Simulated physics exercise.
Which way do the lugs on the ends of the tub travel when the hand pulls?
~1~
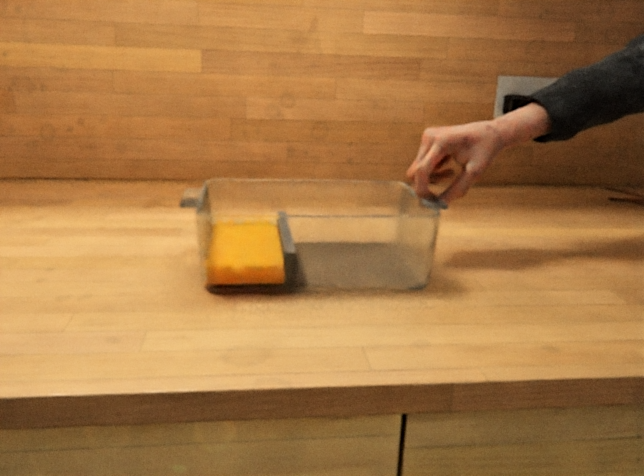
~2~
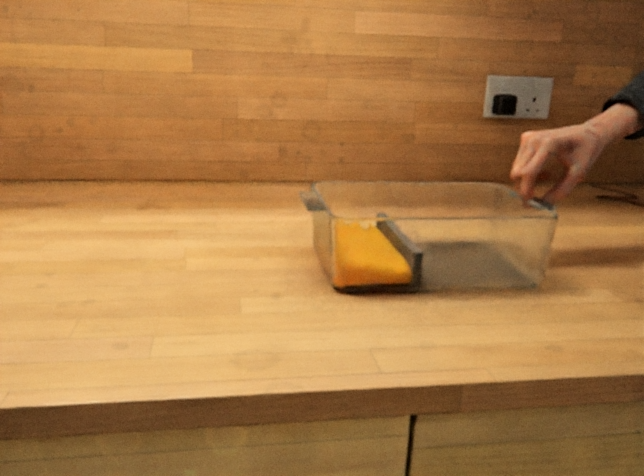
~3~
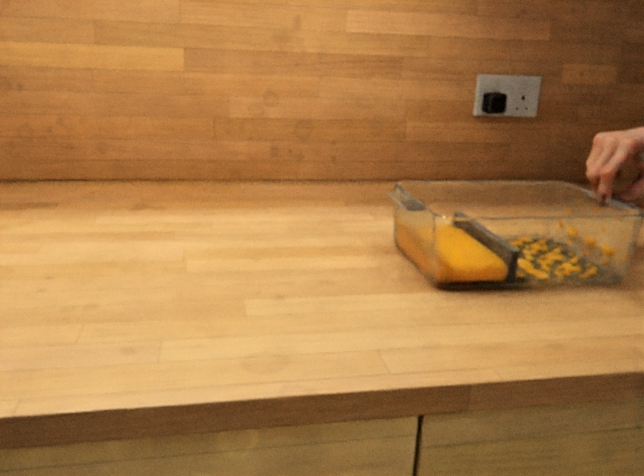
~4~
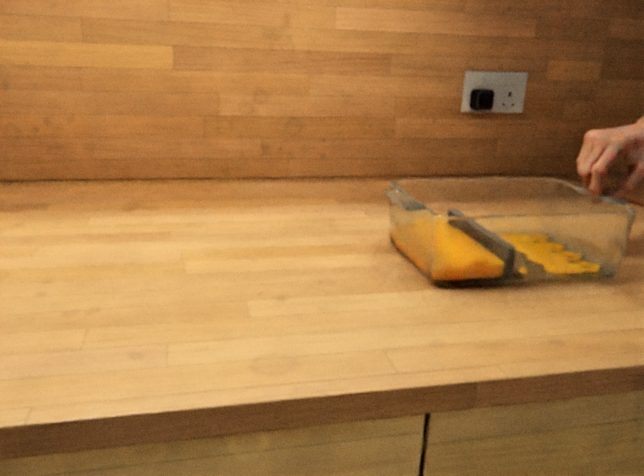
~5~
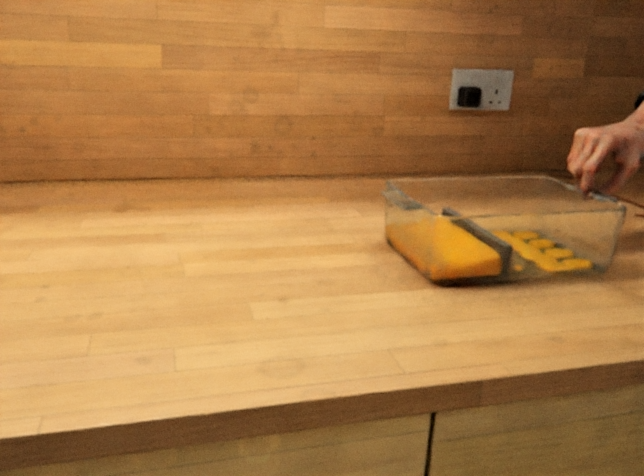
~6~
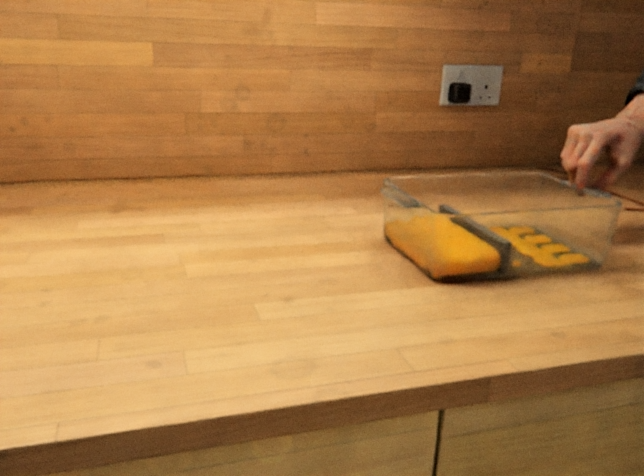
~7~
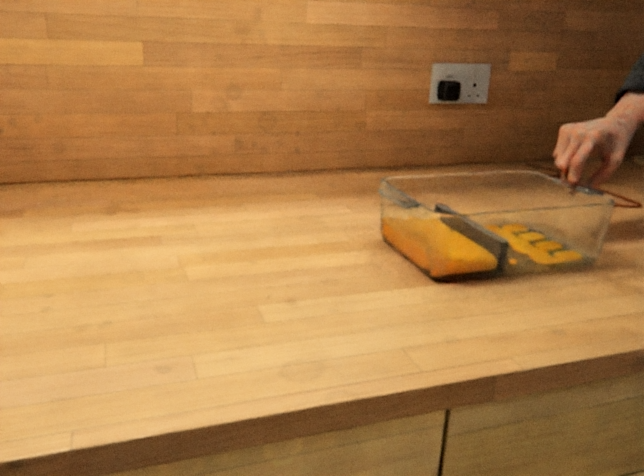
The lugs move to the right, along with the tub, as the hand pulls it across the worktop.
